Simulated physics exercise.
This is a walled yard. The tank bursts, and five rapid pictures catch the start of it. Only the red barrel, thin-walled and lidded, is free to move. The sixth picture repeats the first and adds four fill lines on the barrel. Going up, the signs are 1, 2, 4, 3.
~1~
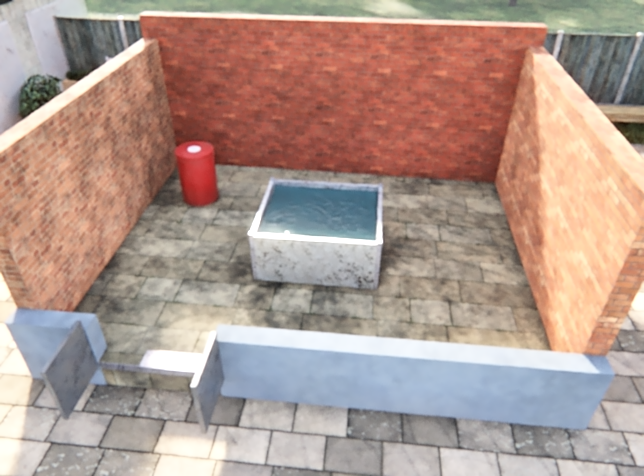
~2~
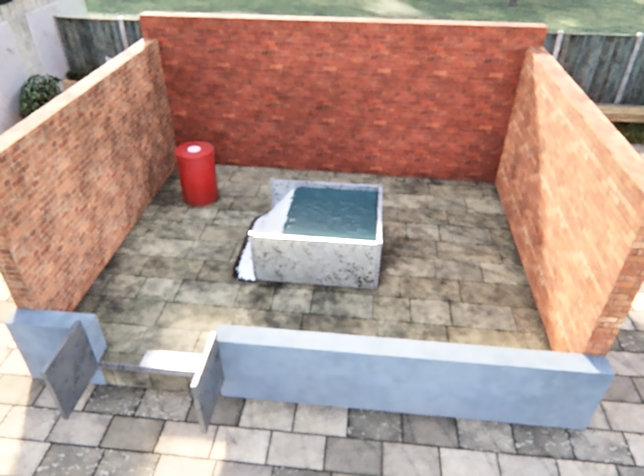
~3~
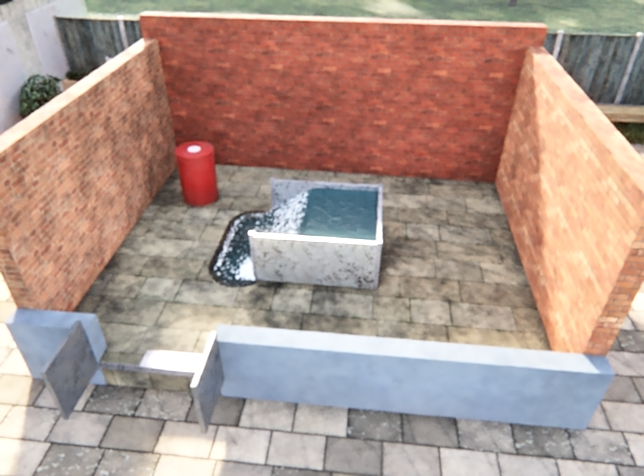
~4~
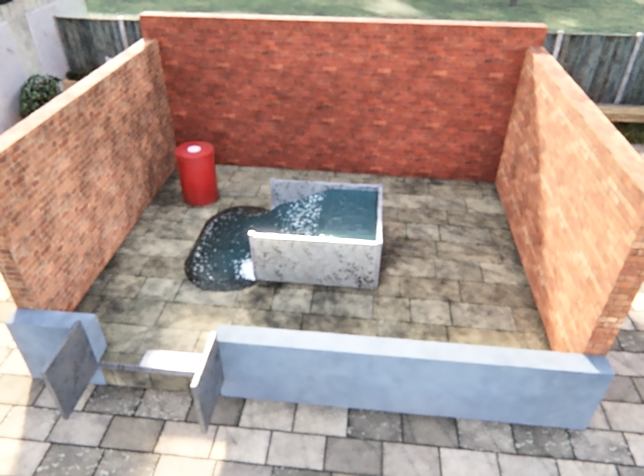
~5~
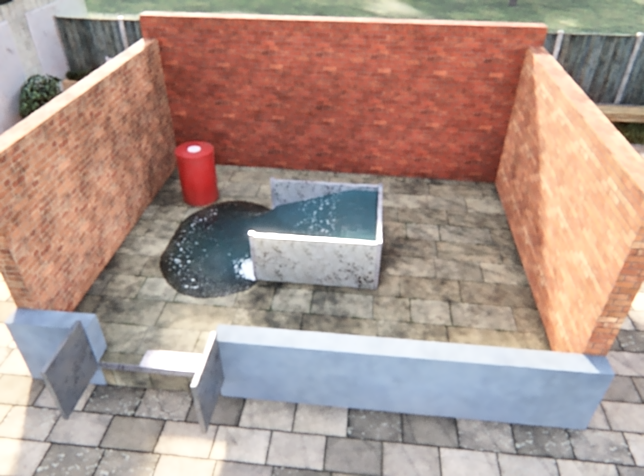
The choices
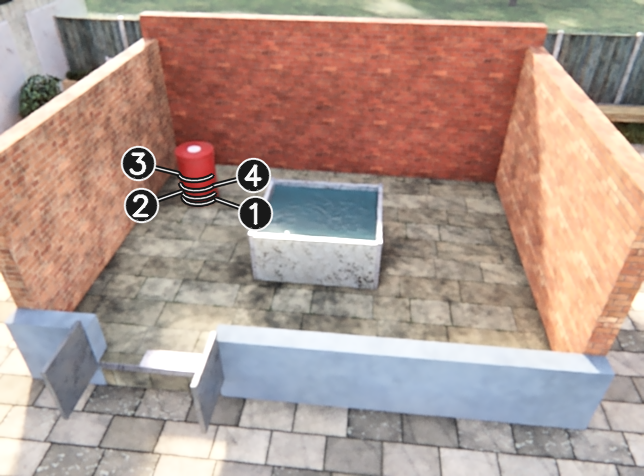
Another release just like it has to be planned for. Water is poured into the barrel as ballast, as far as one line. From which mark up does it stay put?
4 is the one.
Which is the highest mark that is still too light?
That is mark 2.
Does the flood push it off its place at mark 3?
No, not at all.
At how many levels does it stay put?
Two.
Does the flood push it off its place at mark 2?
Yes, it does.
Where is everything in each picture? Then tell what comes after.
Lid of the red barrel at (194, 149); tank full, its middle at (321, 213); open gate at (157, 322).
Water covers 2 % of the ground and is seen nearest the barrel at (264, 216).
Water covers 5 % of the ground and is seen nearest the barrel at (246, 214).
Water covers 8 % of the ground and is seen nearest the barrel at (216, 216).
Lid of the red barrel at (194, 149); water covers 12 % of the ground and is seen nearest the barrel at (208, 209).
On the marked copy, 1 at (195, 204); 2 at (194, 198); 3 at (191, 180); 4 at (193, 190); from the bottom up 1, 2, 4, 3.
If 1 is chosen, it is pushed about 4 times its own width away.
If 2 is chosen, it is pushed about half its own width away.
If 3 is chosen, it does not move.
If 4 is chosen, it does not move.
